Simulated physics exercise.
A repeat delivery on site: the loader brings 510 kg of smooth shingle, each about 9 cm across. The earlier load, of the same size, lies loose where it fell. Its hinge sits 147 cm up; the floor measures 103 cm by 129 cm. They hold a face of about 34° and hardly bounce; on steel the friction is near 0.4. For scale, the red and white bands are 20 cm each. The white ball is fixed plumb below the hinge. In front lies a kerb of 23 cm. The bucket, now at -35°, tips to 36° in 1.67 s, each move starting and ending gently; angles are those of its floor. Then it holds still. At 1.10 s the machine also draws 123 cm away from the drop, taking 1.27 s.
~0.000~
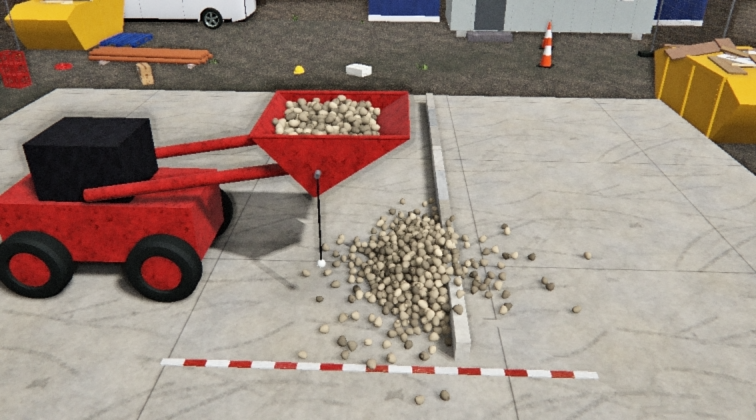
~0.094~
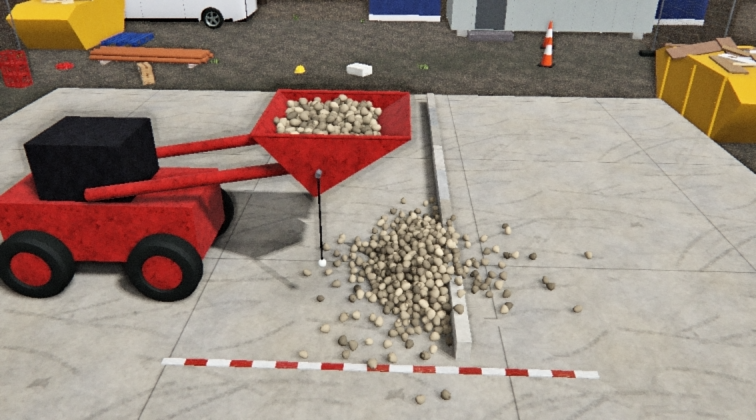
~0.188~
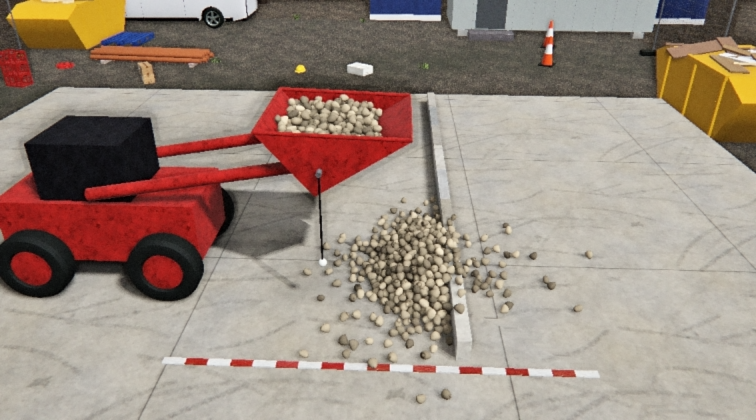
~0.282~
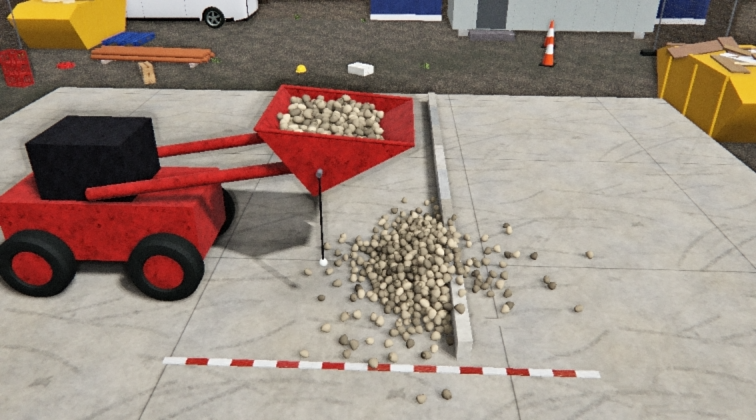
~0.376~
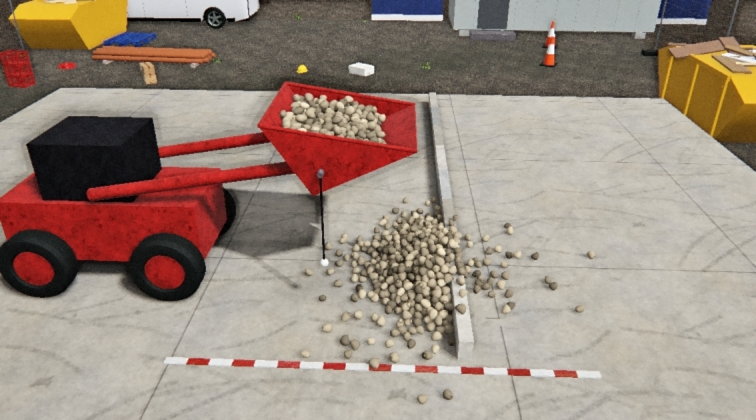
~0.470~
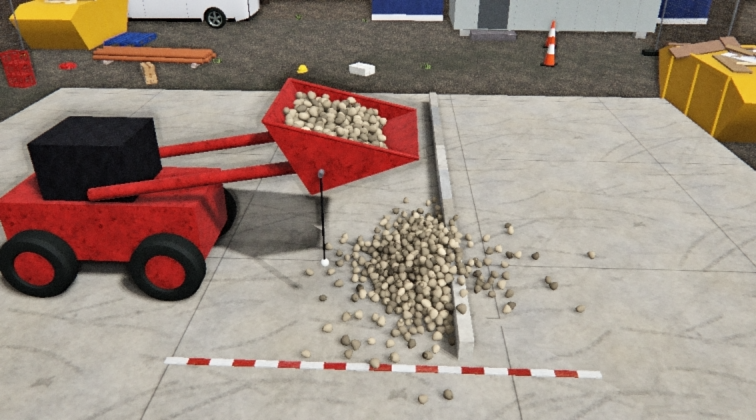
A red loader's raised bucket, filled with pale rounded stones, slowly tilts forward to the right, its front edge lowering while the stones stay inside; below, a loose heap of similar stones lies still against and beyond a low kerb.
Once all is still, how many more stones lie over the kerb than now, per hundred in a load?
Roughly 0 per cent of a load more.
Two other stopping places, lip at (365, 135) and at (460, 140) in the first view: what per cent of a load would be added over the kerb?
About 0 and 15 per cent.
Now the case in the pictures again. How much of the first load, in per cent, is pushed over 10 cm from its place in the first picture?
Roughly 10 per cent of them.
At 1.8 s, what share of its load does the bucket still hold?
It holds some 10 per cent.
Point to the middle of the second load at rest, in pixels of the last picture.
Near (374, 262).
After 1.2 s the floor is at 25°; in per cent of one load, 99 in the bucket, 95 on this side of the kerb, 6 over the kerb; the foremost stones are at (542, 260).
After 1.8 s the floor is at 36°; in per cent of one load, 11 in the bucket, 183 on this side of the kerb, 6 over the kerb; the foremost stones are at (542, 260).
After 2.8 s the floor is at 36°; in per cent of one load, 0 in the bucket, 194 on this side of the kerb, 6 over the kerb; the foremost stones are at (544, 267).
After 5.6 s the floor is at 36°; in per cent of one load, 0 in the bucket, 194 on this side of the kerb, 6 over the kerb; the foremost stones are at (544, 267). Net gain over the kerb, 0.
